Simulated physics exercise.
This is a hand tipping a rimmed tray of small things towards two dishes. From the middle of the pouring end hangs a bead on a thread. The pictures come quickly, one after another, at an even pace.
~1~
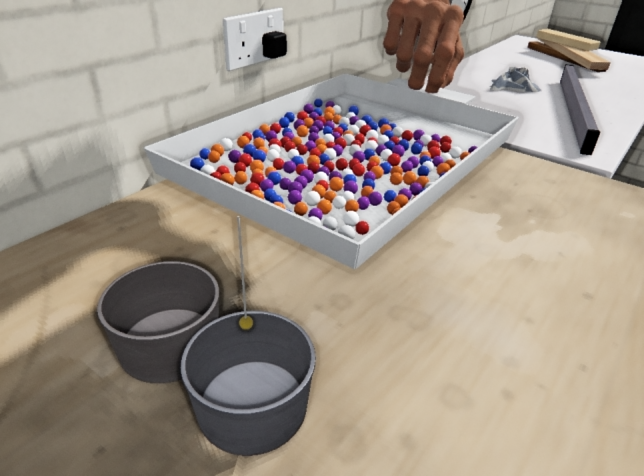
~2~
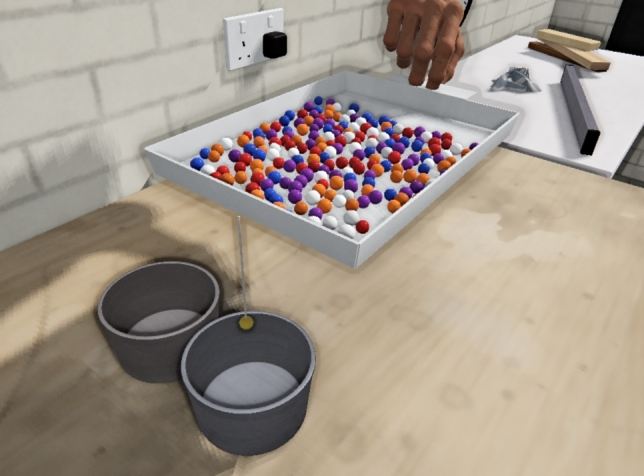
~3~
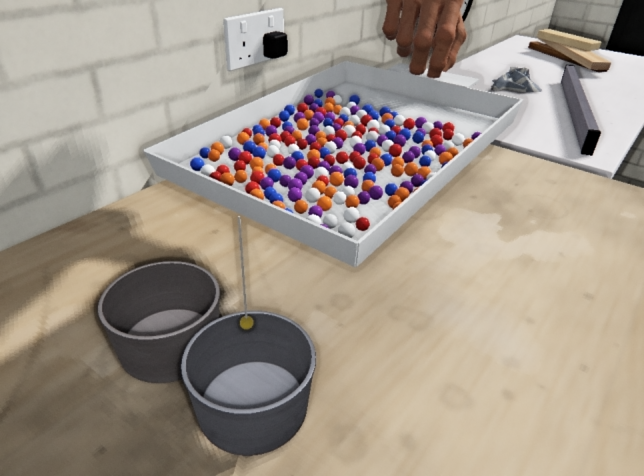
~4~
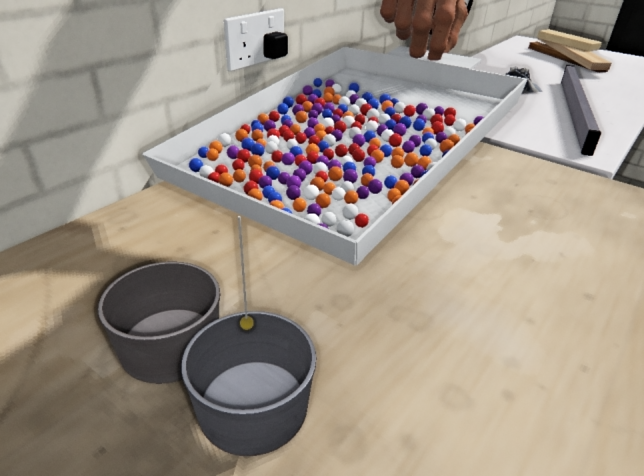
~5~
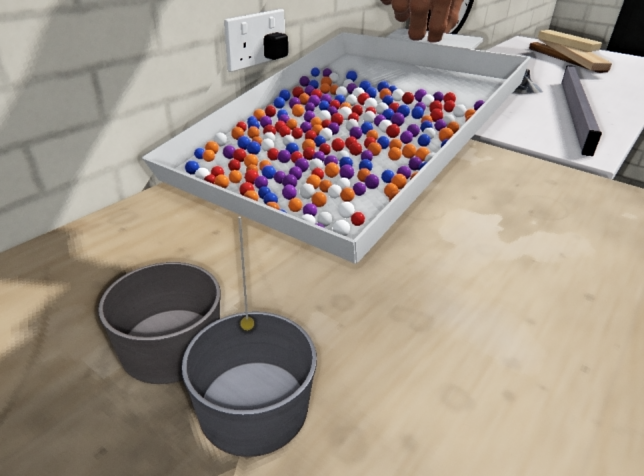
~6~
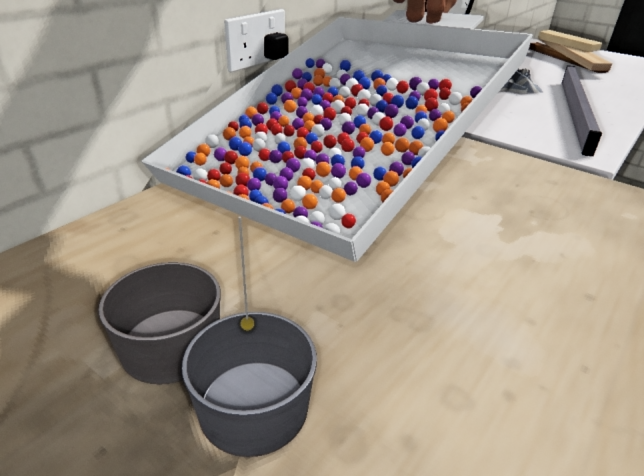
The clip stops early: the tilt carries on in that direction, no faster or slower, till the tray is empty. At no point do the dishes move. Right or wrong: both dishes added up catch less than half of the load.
Wrong, they catch more than half.
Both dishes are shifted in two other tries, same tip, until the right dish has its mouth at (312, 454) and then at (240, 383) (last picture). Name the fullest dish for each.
Well, first the left-hand one, then the left-hand one.
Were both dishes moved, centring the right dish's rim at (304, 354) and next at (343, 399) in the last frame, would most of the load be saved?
In order, they'd catch a minor share, and next a minor share.
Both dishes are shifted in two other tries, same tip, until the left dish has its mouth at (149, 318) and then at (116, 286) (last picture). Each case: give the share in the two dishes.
Roughly 90 % and 80 %.
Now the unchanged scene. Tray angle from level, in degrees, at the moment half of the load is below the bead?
Around 90 degrees of turn.
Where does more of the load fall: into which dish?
Simple - it is the one placed left.
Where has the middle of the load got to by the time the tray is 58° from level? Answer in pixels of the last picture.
Close to (230, 153).
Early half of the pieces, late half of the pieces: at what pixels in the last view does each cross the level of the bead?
Earlier half at (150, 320), later half at (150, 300).
Soon, tray tipped steeply; nearly all on the tray; a stray few in the air.
A while on, tray tipped right over; about a quarter on the tray; a small part in the right dish; about a third in the left dish; a small part outside both; about a quarter in the air.
Towards the end, tray tipped past a quarter turn; a small part in the right dish; about two thirds in the left dish; about a quarter outside both.
Finally, tray tipped past a quarter turn; a small part in the right dish; about two thirds in the left dish; about a quarter outside both.
